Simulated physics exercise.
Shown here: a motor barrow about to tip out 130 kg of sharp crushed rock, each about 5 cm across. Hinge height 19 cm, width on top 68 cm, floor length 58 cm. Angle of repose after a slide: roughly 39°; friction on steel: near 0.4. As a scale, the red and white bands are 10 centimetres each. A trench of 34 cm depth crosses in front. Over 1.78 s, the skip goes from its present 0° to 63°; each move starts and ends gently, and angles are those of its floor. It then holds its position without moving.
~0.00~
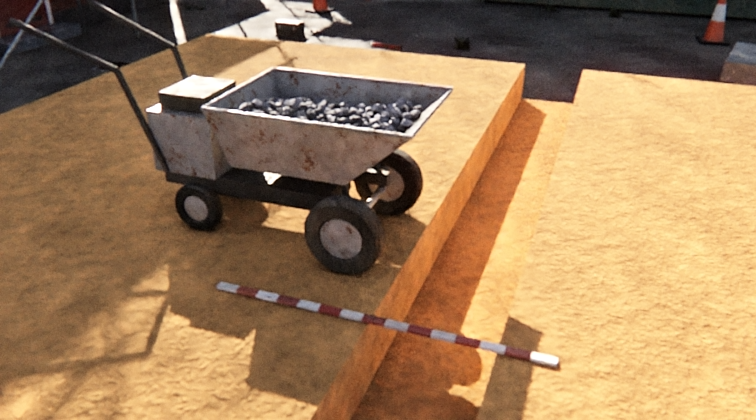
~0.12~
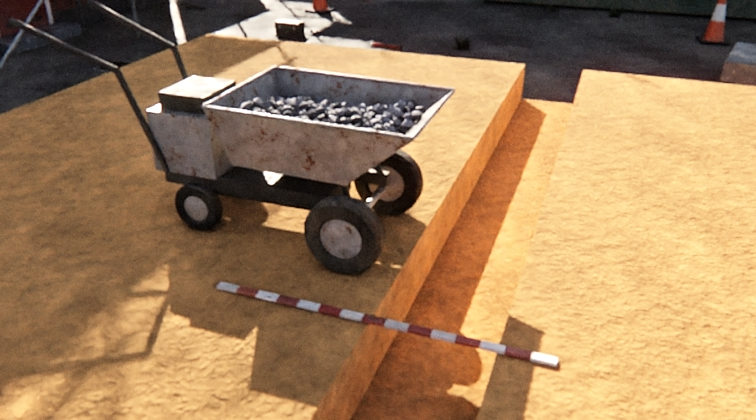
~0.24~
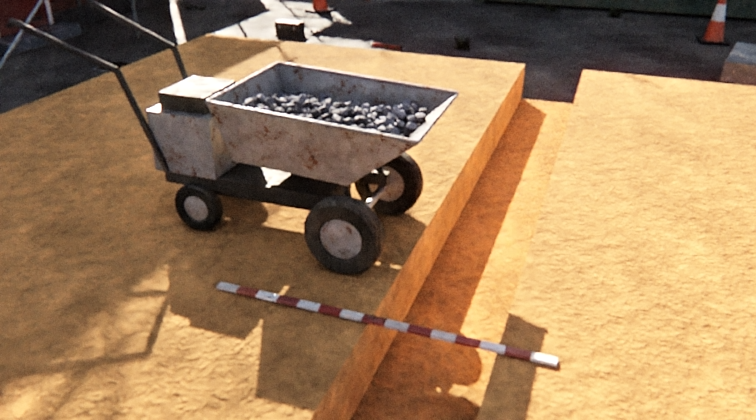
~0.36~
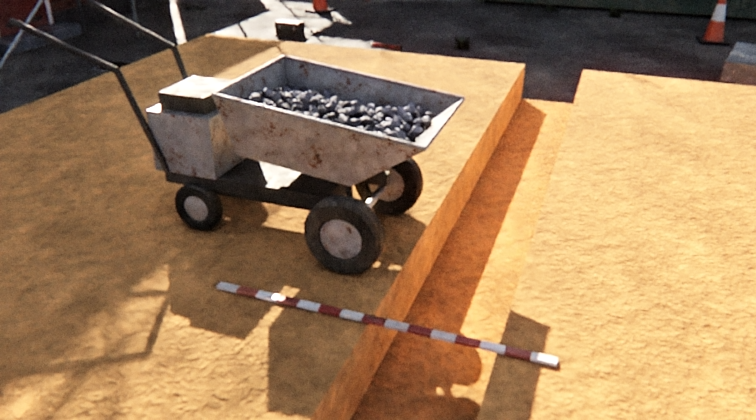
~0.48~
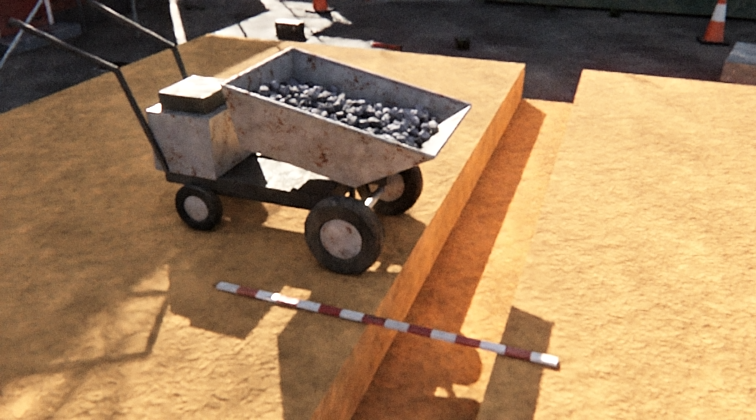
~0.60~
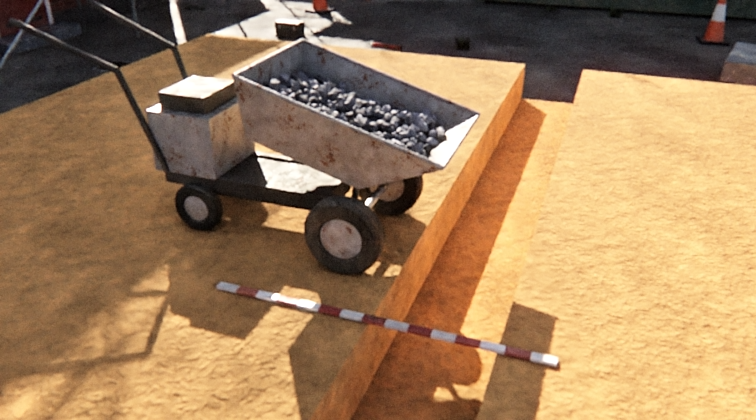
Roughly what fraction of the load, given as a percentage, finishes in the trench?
Some 78 per cent of the stones.
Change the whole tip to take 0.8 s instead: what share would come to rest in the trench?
Roughly 65 per cent would.
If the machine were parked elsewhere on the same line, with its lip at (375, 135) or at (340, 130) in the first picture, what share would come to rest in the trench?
Around 100% for the first place and 100% for the second.
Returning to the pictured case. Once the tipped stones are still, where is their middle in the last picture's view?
Centre estimate: Around (500, 304).
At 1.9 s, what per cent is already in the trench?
Roughly 20% by that time.
After 1.3 s the floor is at 53°; 100 % in the skip; the foremost stones are at (474, 217).
After 1.9 s the floor is at 63°; 74 % in the skip, 18 % in the trench, 8 % past the trench; the foremost stones are at (553, 266).
After 2.2 s the floor is at 63°; 40 % in the skip, 38 % in the trench, 22 % past the trench; the foremost stones are at (618, 279).
After 4.2 s the floor is at 63°; 0 % in the skip, 78 % in the trench, 22 % past the trench; the foremost stones are at (624, 287).
